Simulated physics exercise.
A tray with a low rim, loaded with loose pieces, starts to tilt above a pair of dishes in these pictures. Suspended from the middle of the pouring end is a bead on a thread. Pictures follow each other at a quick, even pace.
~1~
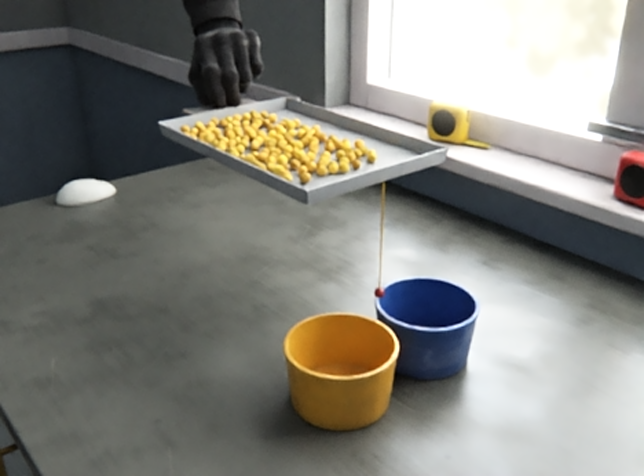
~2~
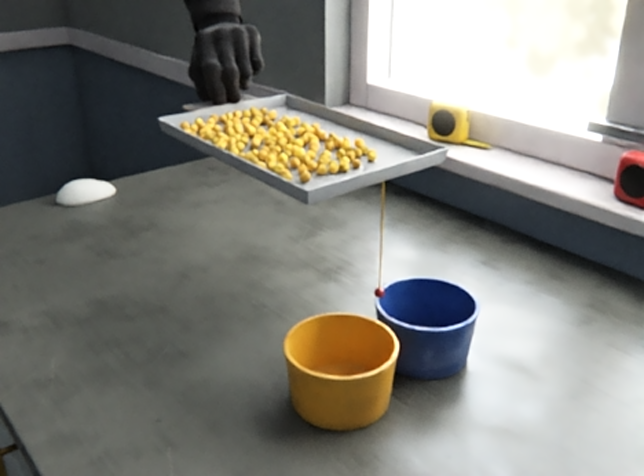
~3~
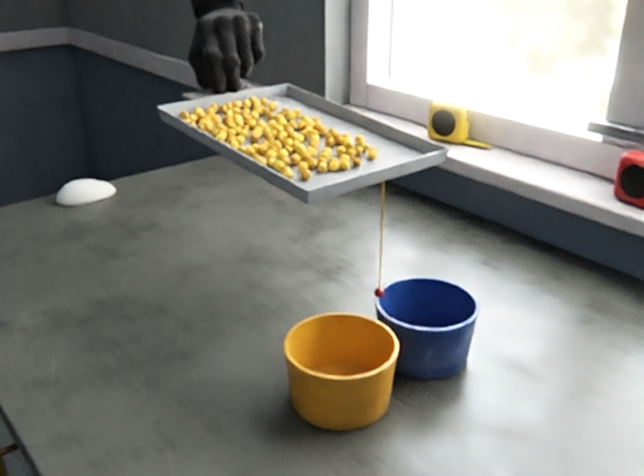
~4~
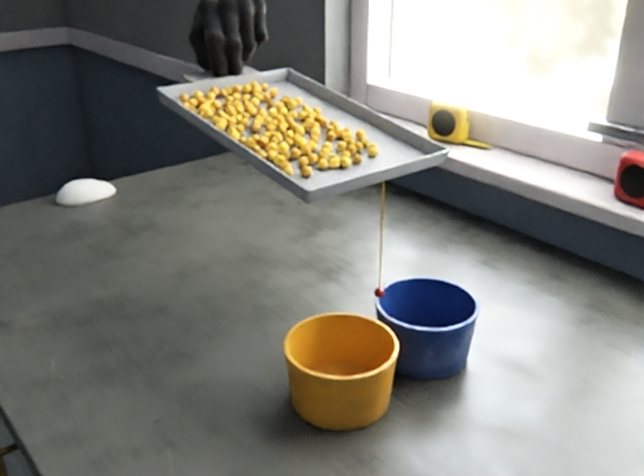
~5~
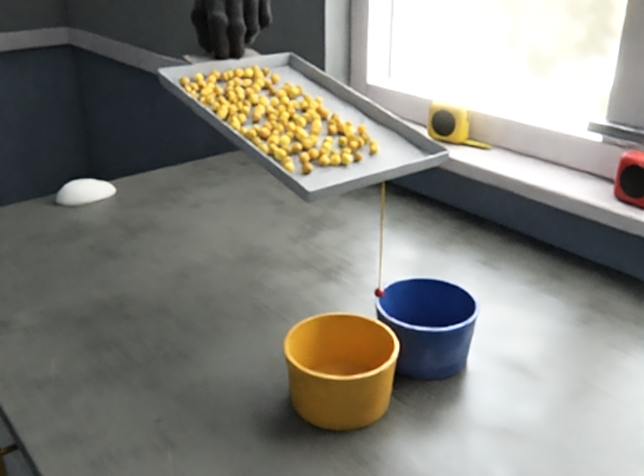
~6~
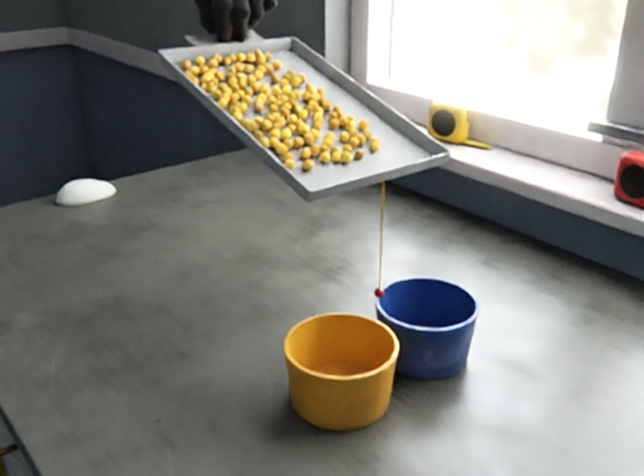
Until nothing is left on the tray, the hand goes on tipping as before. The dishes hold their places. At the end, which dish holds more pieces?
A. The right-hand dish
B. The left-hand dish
Answer: A.
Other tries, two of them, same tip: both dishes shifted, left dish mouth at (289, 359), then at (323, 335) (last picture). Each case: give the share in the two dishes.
In turn about 20 and about 20 percent.
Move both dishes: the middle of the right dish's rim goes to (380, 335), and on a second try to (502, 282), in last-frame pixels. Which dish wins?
The dish to the right, then the dish to the left.
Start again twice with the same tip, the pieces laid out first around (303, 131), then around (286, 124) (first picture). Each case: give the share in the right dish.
Estimate: 40 % first, 50 % second.
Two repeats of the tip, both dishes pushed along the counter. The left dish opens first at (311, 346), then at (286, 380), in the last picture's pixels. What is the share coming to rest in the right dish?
20 % and 30 %.
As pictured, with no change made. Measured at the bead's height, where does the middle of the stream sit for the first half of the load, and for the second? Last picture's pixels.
I'd put it at roughly (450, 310), and after that at roughly (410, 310).
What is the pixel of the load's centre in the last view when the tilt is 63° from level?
Look close to (378, 150) in the last picture.
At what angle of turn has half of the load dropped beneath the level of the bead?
Roughly 120°.
Soon, tray tipped steeply; nearly all on the tray; a small part in the air.
A while on, tray tipped past a quarter turn; most on the tray; a small part in the right dish; a small part outside both; a stray few in the air.
Towards the end, tray tipped past a quarter turn; a small part in the left dish; about a third in the right dish; about half outside both.
Finally, tray tipped past a quarter turn; a small part in the left dish; about a third in the right dish; about half outside both.
